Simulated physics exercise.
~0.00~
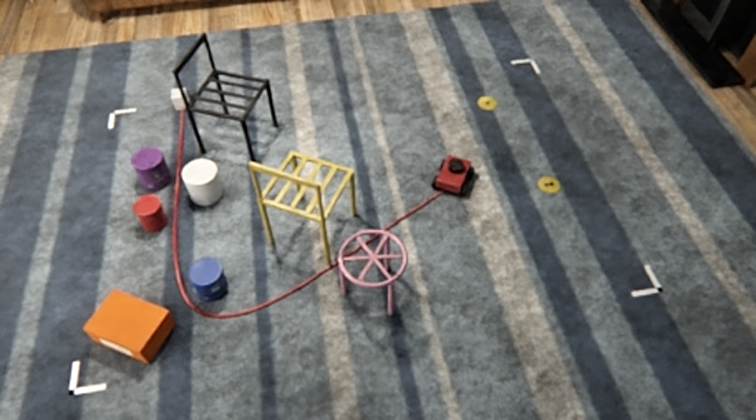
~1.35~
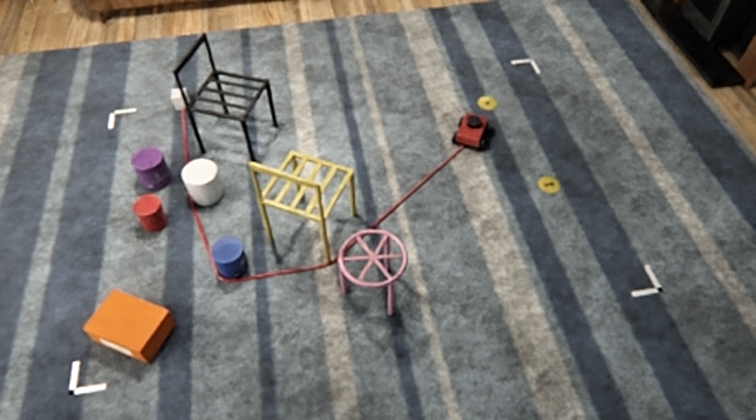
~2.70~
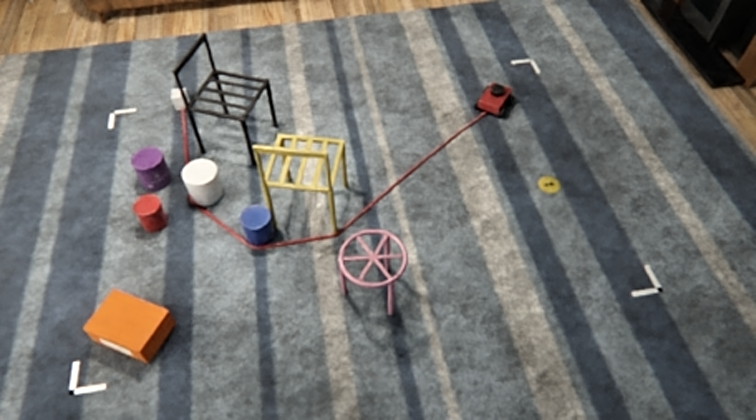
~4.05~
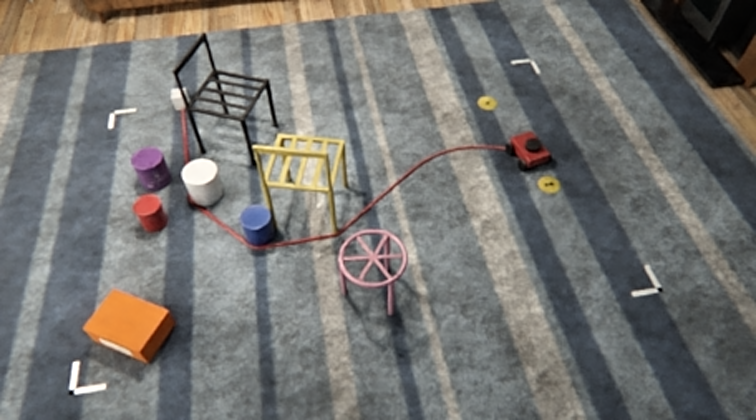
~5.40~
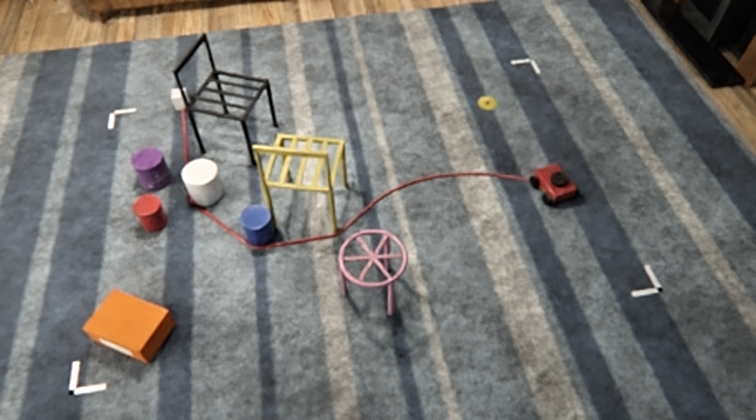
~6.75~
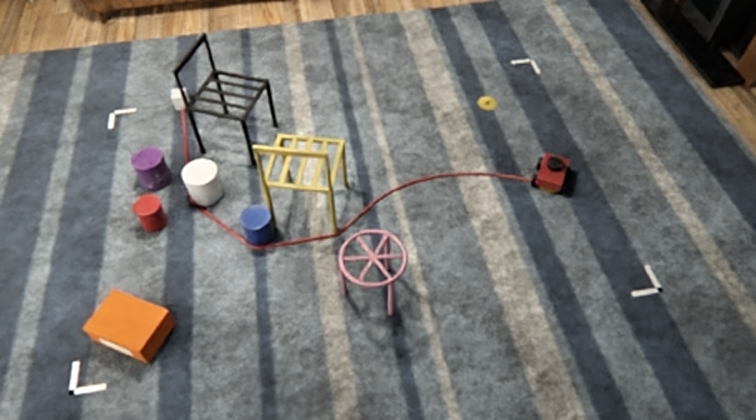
A small red cart trails a long red lead across a striped blue and grey living-room rug, seen from above. At left stand a black chair, purple and red buckets, a white tub and an orange box, with a blue bucket, yellow chair and pink stool nearer the middle. The cart rolls up and right to the upper yellow mark, and the tightening lead drags the blue bucket rightward. As it continues, the bucket slides farther and the yellow chair shifts slightly. The cart then turns down and right, its lead curving loosely, and stops over the lower yellow mark, with everything upright.
